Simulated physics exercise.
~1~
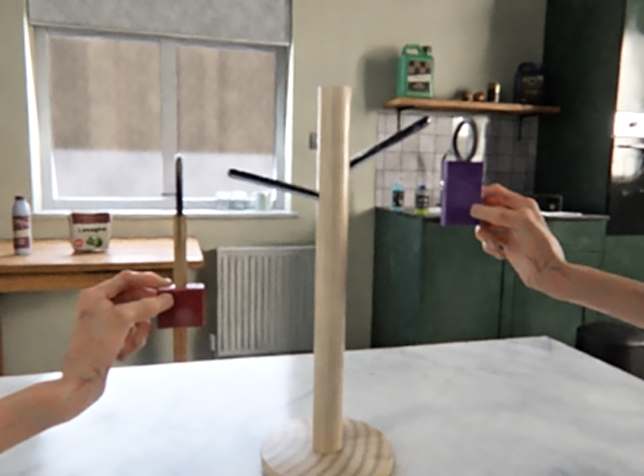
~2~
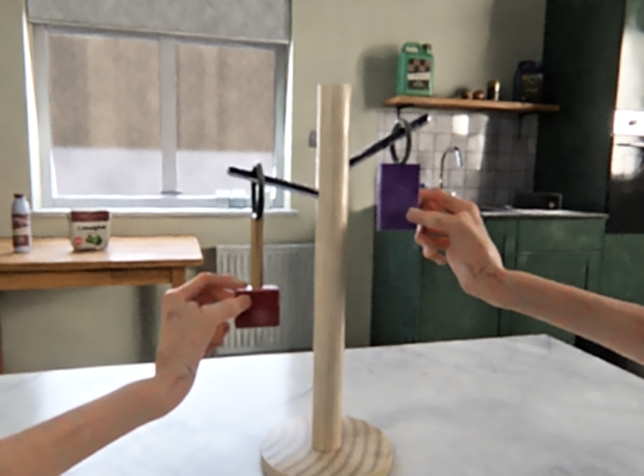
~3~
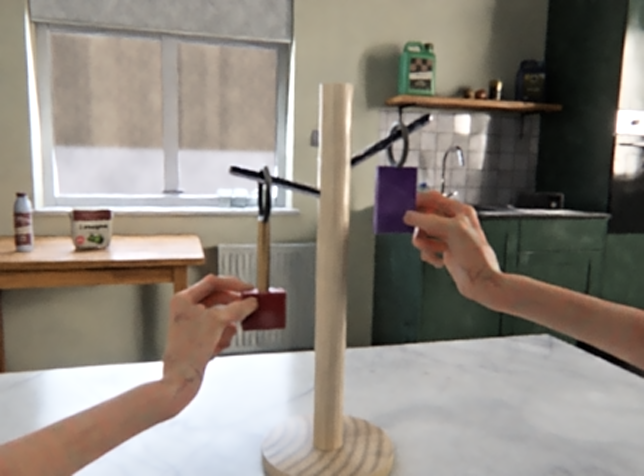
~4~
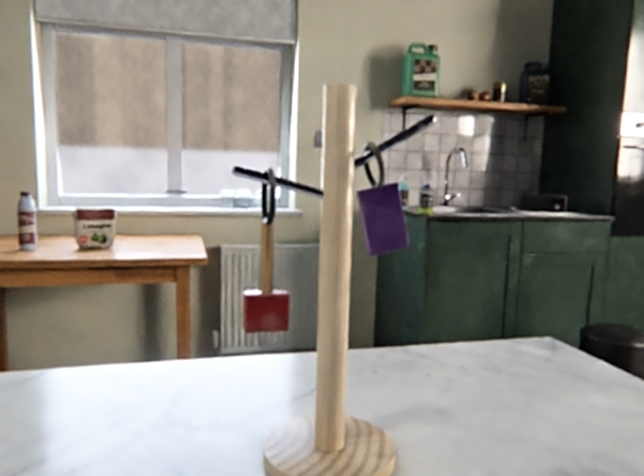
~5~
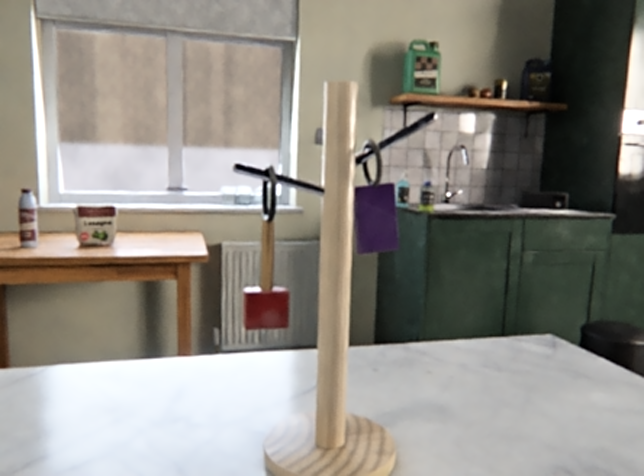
In a kitchen with green cupboards, a slightly swaying camera looks across a pale marbled table at a wooden post with two dark, slanting pegs. A hand at the left holds a red, block-shaped item with a long wooden stem and a ring, while a hand at the right holds a purple tag by its body. Both hands move inward and bring the rings onto the pegs. The hands then let go and leave the view. The purple tag tilts and slides slightly toward the post, then straightens, and both things remain hanging on their pegs.
